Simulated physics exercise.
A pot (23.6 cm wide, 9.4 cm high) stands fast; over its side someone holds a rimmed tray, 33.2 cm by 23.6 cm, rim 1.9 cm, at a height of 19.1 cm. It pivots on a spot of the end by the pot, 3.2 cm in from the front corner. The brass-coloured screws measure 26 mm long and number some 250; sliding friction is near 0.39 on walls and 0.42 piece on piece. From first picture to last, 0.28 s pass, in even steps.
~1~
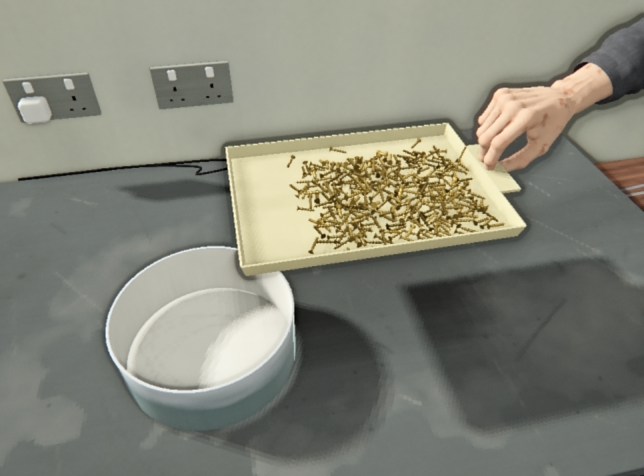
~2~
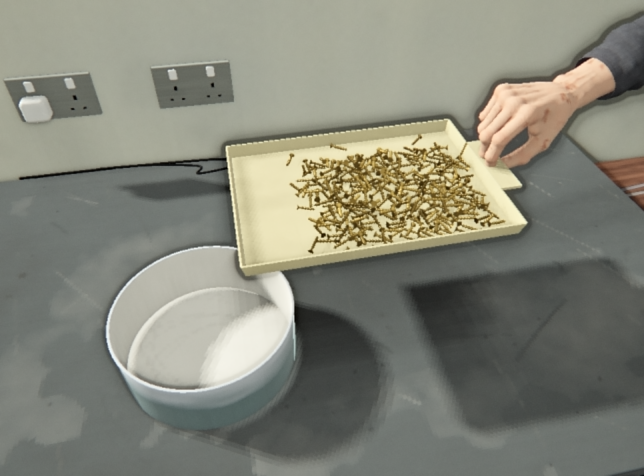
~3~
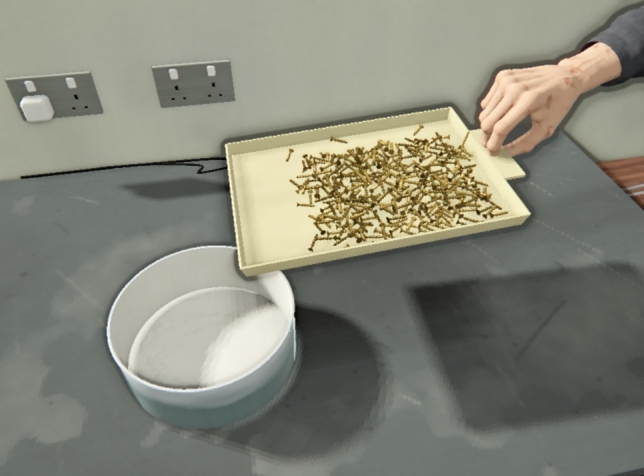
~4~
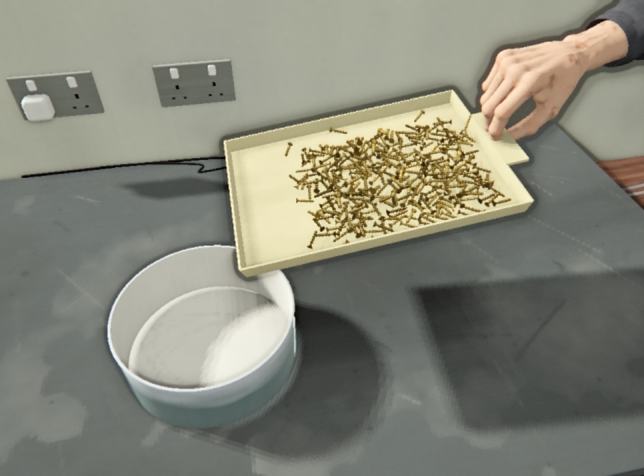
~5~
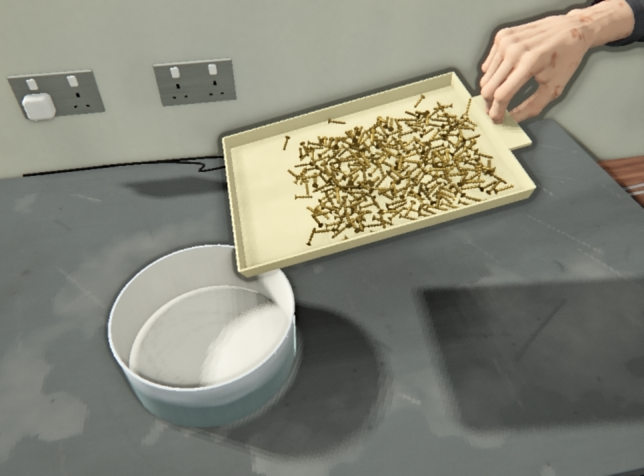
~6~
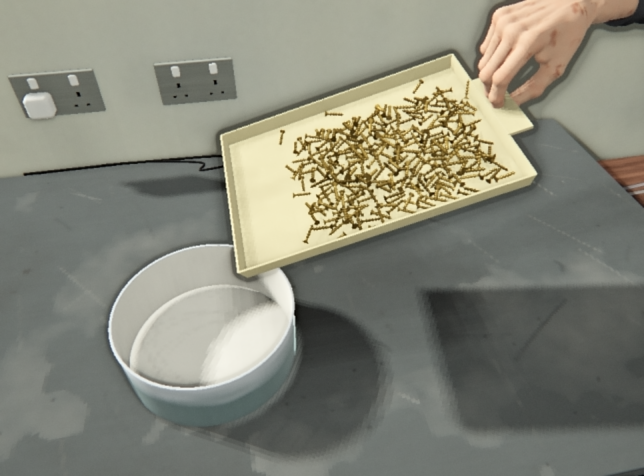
Rimmed cream tray of brass-coloured screws tilting gradually, a hand raising its right end beside a white round pot on a grey surface.
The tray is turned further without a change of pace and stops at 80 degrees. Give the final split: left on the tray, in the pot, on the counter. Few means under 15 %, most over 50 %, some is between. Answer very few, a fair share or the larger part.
Tray very few, pot the larger part, counter very few.
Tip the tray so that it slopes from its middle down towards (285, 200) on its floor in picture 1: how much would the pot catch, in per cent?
About 45 per cent.
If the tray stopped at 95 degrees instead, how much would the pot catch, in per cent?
It would be near 100 per cent.
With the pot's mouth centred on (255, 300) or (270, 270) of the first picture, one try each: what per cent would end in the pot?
About 75 and 25 per cent.
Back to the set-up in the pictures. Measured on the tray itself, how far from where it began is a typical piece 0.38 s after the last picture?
Some 10 cm.
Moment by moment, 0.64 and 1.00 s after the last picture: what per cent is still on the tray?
In turn: 50, 10.
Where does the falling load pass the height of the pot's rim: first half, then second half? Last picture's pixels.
First near (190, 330), later near (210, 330).
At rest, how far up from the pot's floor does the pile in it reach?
Roughly 2.5 cm.
Then, 0.38 s after the last picture, tilt 47 degrees; the tray holds 100 %, the pot 0 %.
Then, 0.64 s after the last picture, tilt 68 degrees; the tray holds 50 %, the pot 10 %.
Then, 1.00 s after the last picture, tilt 80 degrees; the tray holds 10 %, the pot 90 %.
In the end, tray 5 %, pot 95 %, counter 0 %.
